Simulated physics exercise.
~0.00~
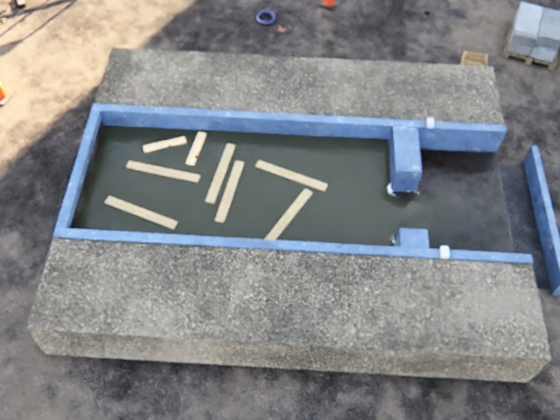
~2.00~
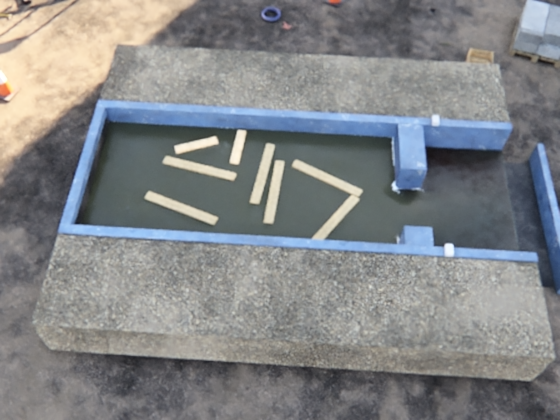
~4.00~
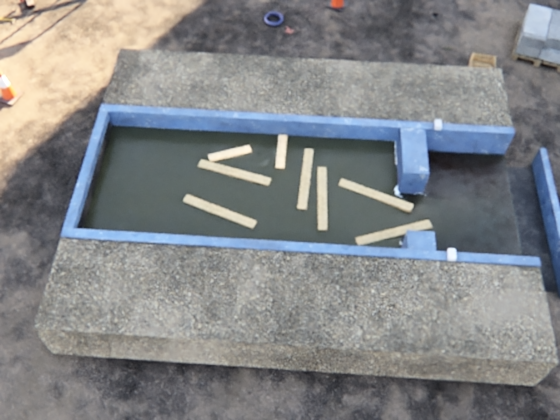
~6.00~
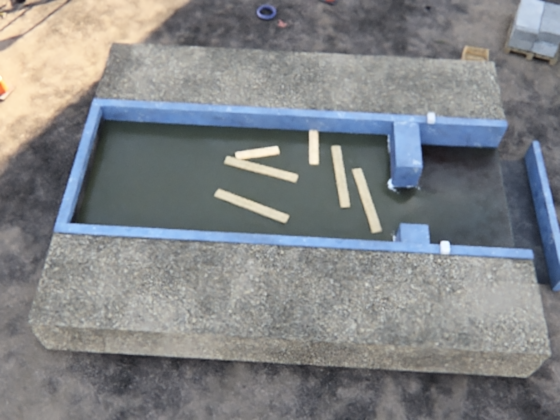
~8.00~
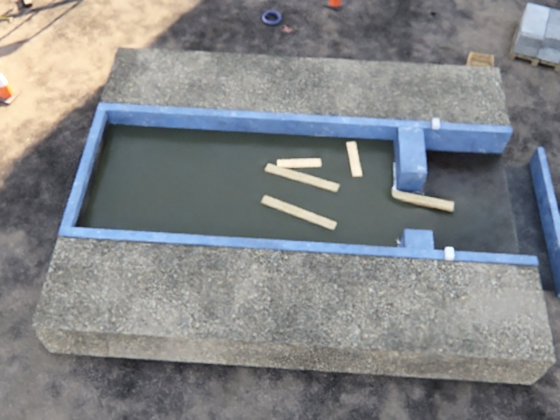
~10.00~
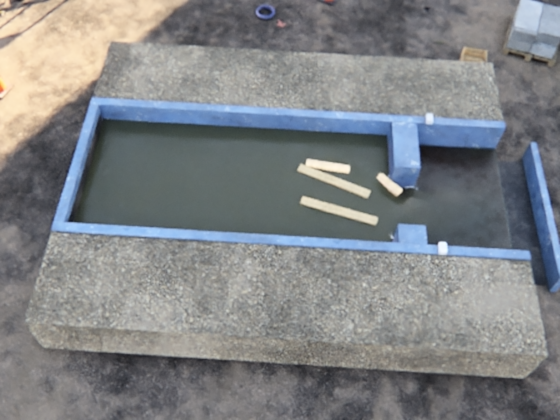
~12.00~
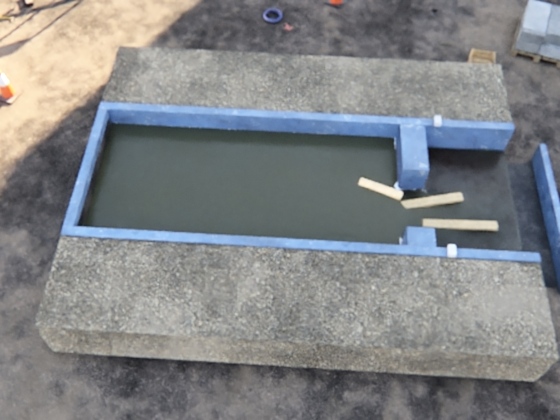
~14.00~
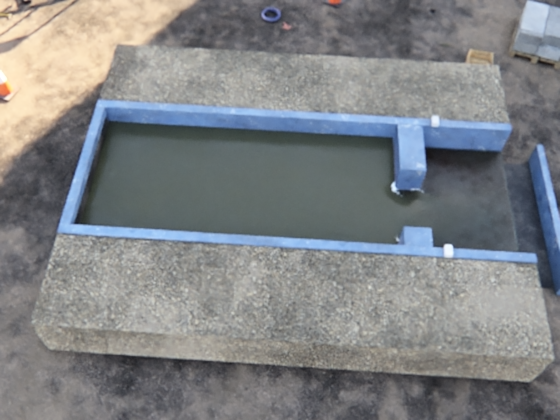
Pale wooden planks drifting right across dark water in a blue-walled channel, slipping through a narrow gap until none remain in view.
